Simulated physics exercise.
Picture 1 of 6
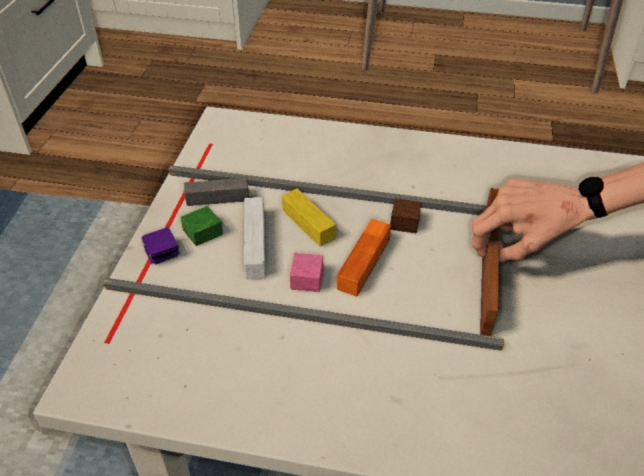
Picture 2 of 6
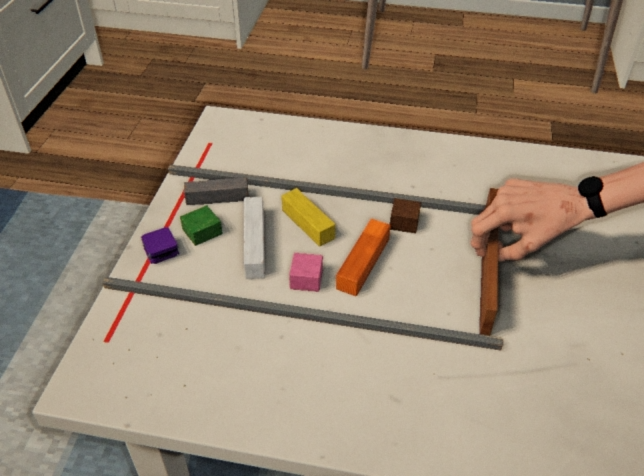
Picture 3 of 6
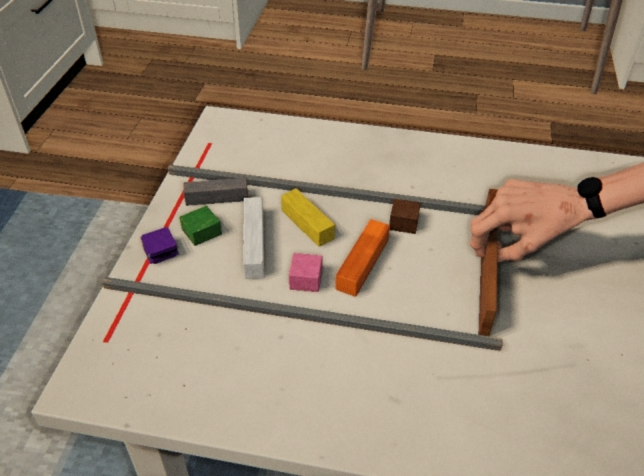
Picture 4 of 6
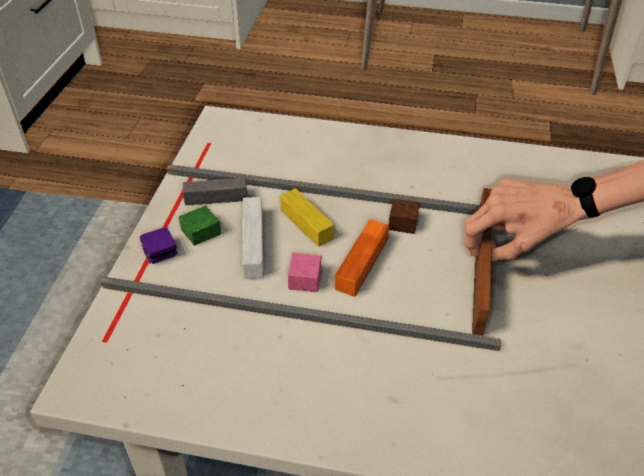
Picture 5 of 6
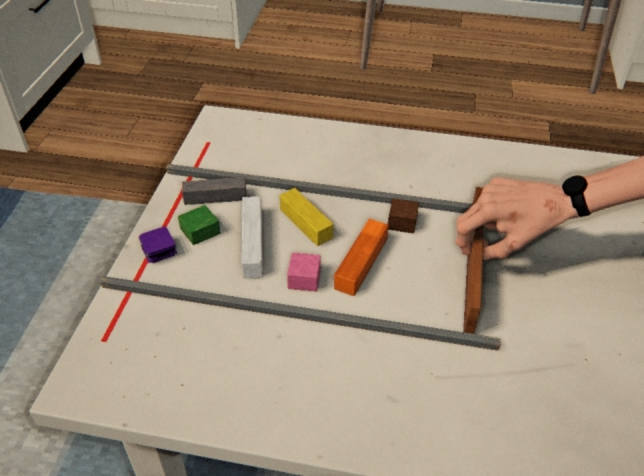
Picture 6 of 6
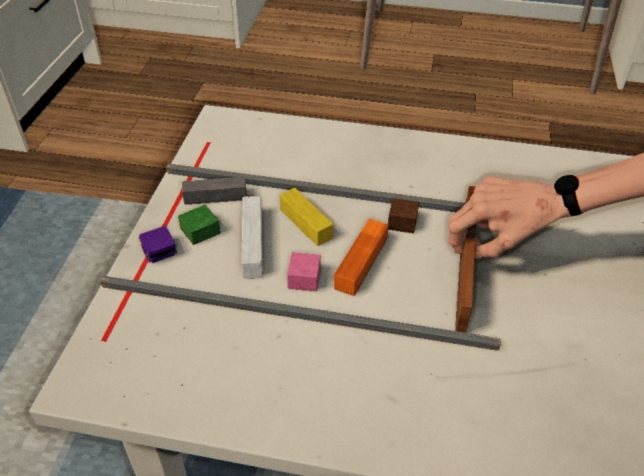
The video shows colored blocks and bars lying between two grey rails on a table, with a red line at the left, while a hand holding a brown board at the right slides it slightly leftward, the blocks staying still.
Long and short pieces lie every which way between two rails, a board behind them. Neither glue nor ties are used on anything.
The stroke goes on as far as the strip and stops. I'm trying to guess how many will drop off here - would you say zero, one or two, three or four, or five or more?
Lost: Five or more.
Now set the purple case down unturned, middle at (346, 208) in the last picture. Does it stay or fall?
The purple case is lost.
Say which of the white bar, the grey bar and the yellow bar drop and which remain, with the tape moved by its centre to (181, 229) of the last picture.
OK, so the white bar comes off, the grey bar comes off, and the yellow bar? It stays where it is.
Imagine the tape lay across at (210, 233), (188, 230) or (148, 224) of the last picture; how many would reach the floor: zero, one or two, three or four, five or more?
Number fallen at each tape, in order - 3 or 4, three to four, more than four.
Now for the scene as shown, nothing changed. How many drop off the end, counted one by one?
Count: 6.
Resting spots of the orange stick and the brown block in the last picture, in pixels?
The one named first is at (149, 226), the next at (169, 184).
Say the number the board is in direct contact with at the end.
2 in contact.
Early on, none off yet; purple case at rest near (158, 246); grey bar at rest near (215, 191); green block at rest near (199, 225).
A while later, none off yet; purple case travelled about its own width near (117, 241); grey bar travelled about its own width near (157, 185); green block travelled well along near (137, 217).
Finally, the number that fall off is five or more; lost, pink block, yellow bar, white bar, green block, grey bar and purple case.
